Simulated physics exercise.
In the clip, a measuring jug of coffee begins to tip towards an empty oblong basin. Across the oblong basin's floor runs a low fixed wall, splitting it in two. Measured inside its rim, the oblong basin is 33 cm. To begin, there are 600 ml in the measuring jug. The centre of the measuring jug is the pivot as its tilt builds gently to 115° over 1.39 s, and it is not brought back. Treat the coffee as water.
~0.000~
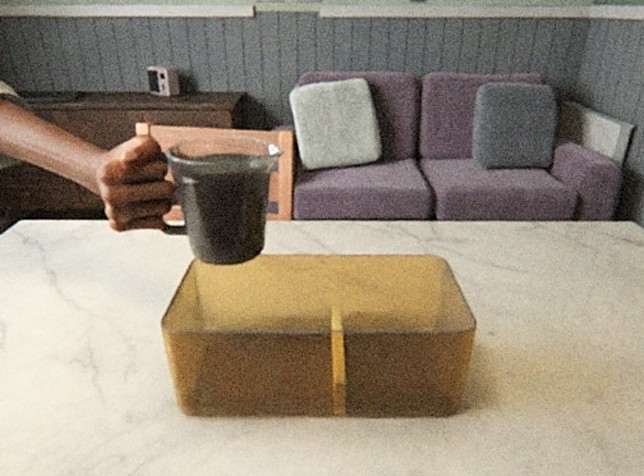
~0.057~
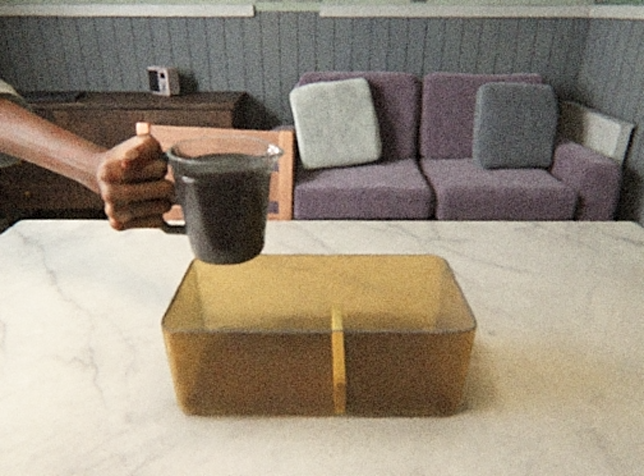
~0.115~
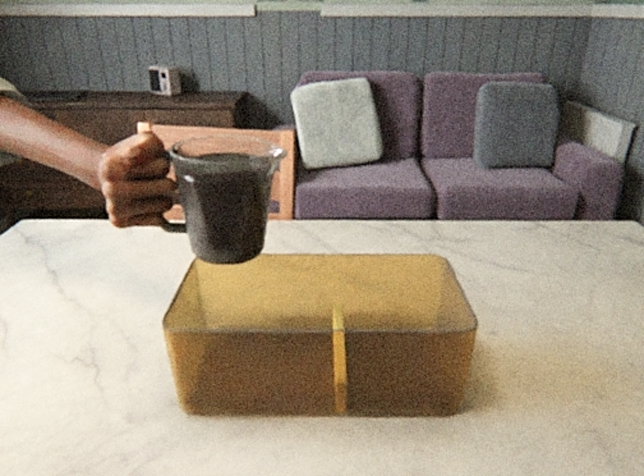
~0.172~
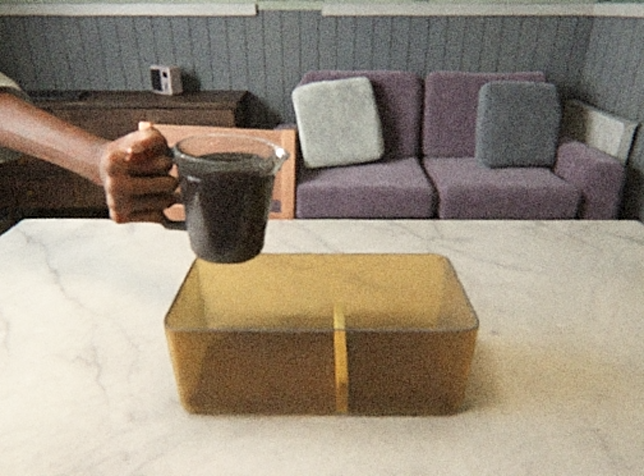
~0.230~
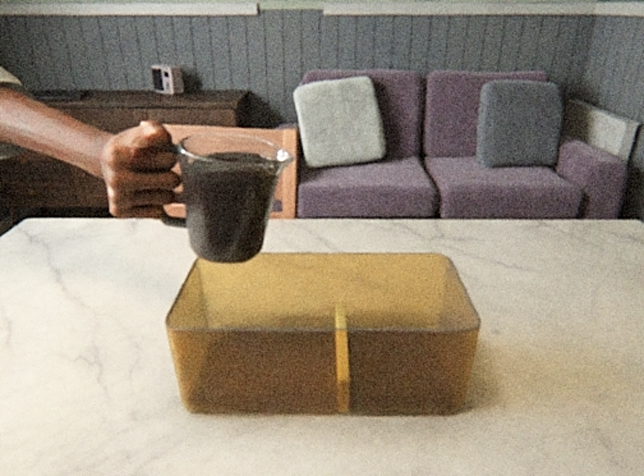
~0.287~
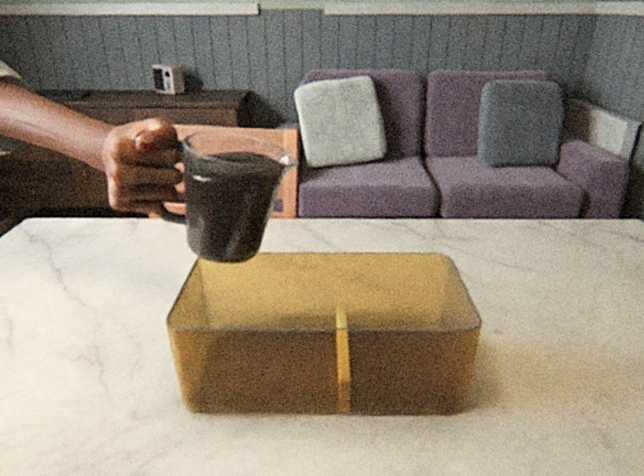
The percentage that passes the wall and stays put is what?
It is about 59 per cent.
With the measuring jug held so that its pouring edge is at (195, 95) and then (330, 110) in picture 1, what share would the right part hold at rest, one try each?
The first try gives around 5 percent, the second around 95 percent.
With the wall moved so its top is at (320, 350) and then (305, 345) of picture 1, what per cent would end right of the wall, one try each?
80 per cent first, 95 per cent second.
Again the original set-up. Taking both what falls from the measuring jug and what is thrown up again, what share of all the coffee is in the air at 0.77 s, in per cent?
Near 16 per cent at that moment.
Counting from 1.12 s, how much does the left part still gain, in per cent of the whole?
Difference: Approx. 20 %.
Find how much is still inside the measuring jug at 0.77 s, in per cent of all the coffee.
Close to 74 in a hundred.
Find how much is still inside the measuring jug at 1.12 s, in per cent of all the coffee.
14 %.
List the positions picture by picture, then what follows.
It leans 0°; its right rim is at (284, 151); the coffee meets the walls at (178, 164) and (270, 164); the oblong basin's rim runs from (179, 289) to (459, 290); the wall's top is at (338, 340), in the first picture.
It leans 0°; its right rim is at (284, 151); the coffee meets the walls at (178, 163) and (271, 164), in the second picture.
It leans 2°; its right rim is at (287, 152); the coffee meets the walls at (180, 163) and (272, 164), in the third picture.
It leans 4°; its right rim is at (290, 154); the coffee meets the walls at (183, 162) and (275, 164), in the fourth picture.
It leans 8°; its right rim is at (294, 157); the coffee meets the walls at (187, 163) and (280, 164), in the fifth picture.
It leans 12°; its right rim is at (298, 162); the coffee meets the walls at (191, 163) and (286, 164), in the sixth picture.
Then, 0.77 s in, the tilt is 67° and 74 per cent is still to pour, 1 is left of the wall and 9 right of it.
Then, 1.12 s in, the tilt is 105° and 15 per cent is still to pour, 21 is left of the wall and 55 right of it.
Then, 1.49 s in, the tilt is 115° and 0 per cent is still to pour, 41 is left of the wall and 59 right of it.
Then, 1.89 s in, the tilt is 115° and 0 per cent is still to pour, 41 is left of the wall and 59 right of it.
Finally, 41 per cent lies left of the wall, 59 right of it and 1 outside.
